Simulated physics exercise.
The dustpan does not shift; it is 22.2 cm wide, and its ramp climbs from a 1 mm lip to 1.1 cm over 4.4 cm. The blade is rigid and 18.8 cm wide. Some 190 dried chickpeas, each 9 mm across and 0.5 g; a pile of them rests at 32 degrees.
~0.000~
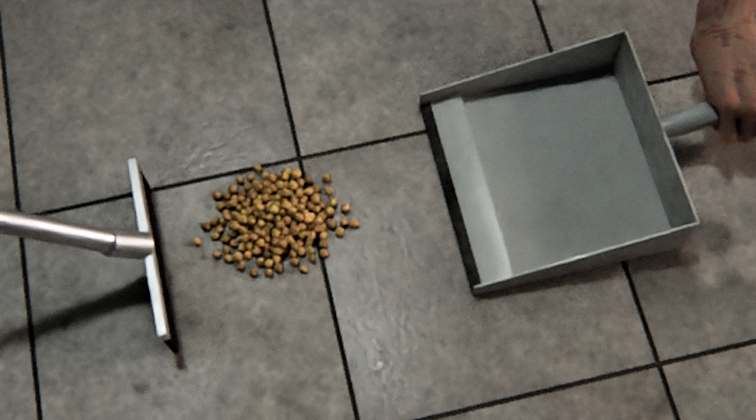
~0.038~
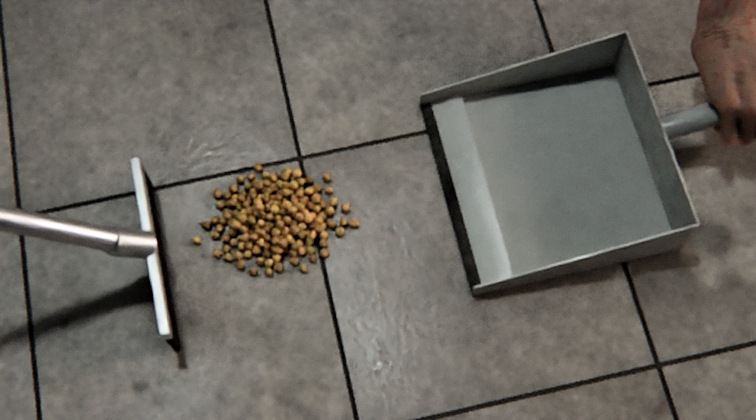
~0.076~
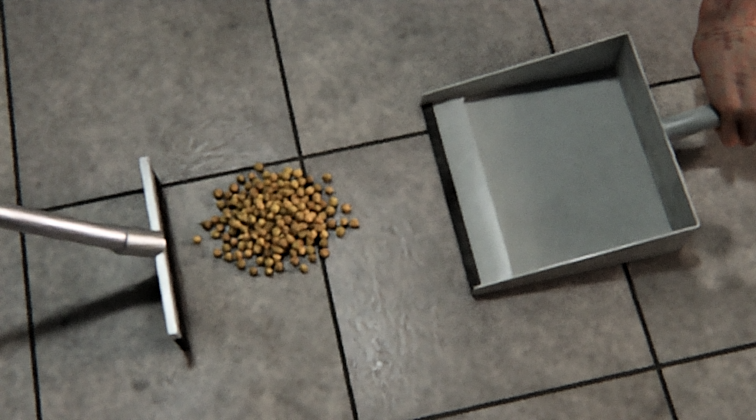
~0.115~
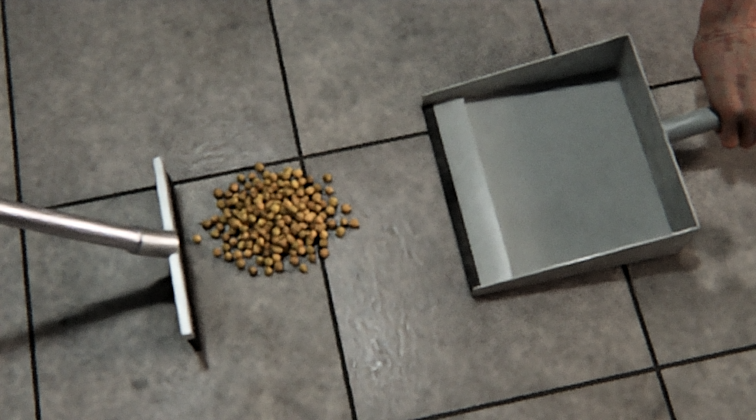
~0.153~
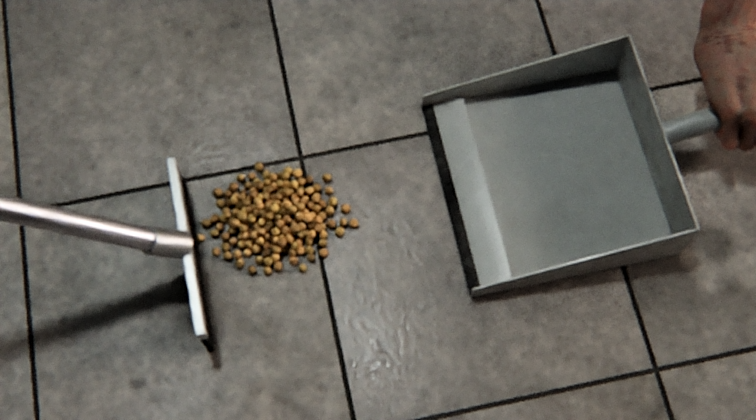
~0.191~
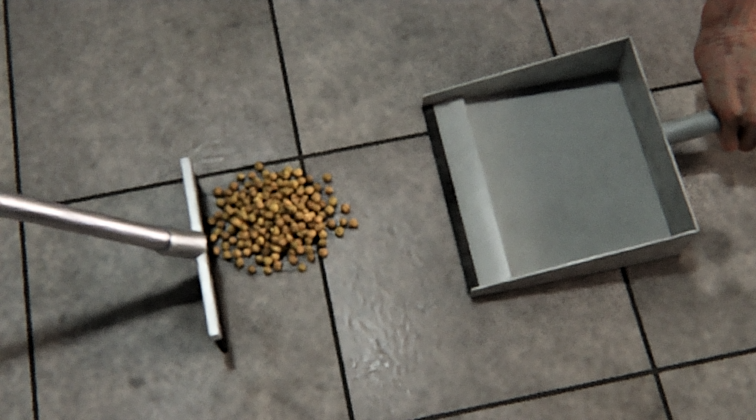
A flat blade on a metal handle slid slowly rightward across grey tiles to the edge of a pile of dried chickpeas, barely disturbing them, while a hand held a grey dustpan at right.
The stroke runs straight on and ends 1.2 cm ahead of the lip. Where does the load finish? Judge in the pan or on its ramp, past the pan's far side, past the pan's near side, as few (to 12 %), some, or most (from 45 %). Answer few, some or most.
In the pan or on its ramp: Some; past the pan's far side: Few; past the pan's near side: Few.
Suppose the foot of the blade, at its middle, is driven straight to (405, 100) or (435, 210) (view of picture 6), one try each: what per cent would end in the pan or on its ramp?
About 30 and 60 per cent.
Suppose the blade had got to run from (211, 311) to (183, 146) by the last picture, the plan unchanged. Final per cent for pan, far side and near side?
Pan 65, far 5, near 0.
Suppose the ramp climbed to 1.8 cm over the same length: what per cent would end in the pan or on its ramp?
In that case some 35 per cent.
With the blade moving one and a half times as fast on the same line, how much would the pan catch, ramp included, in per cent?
Then about 35 per cent.
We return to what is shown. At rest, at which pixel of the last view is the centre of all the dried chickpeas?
At about (444, 203).
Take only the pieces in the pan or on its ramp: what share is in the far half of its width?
Some 10 per cent.
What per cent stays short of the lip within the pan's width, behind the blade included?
About 60 per cent.
Then, at 0.51 s, middle of the blade 14 cm from the lip; 0 % over the lip, far side 0 %, near side 0 %.
After 0.73 s, middle of the blade 6 cm from the lip; 0 % over the lip, far side 0 %, near side 0 %.
After 1.06 s, middle of the blade 1 cm from the lip; 35 % over the lip, far side 0 %, near side 5 %.
In the end, at 1.5 s, pan 35 %, far side 0 %, near side 5 %, in front of the lip or behind the blade 60 %.
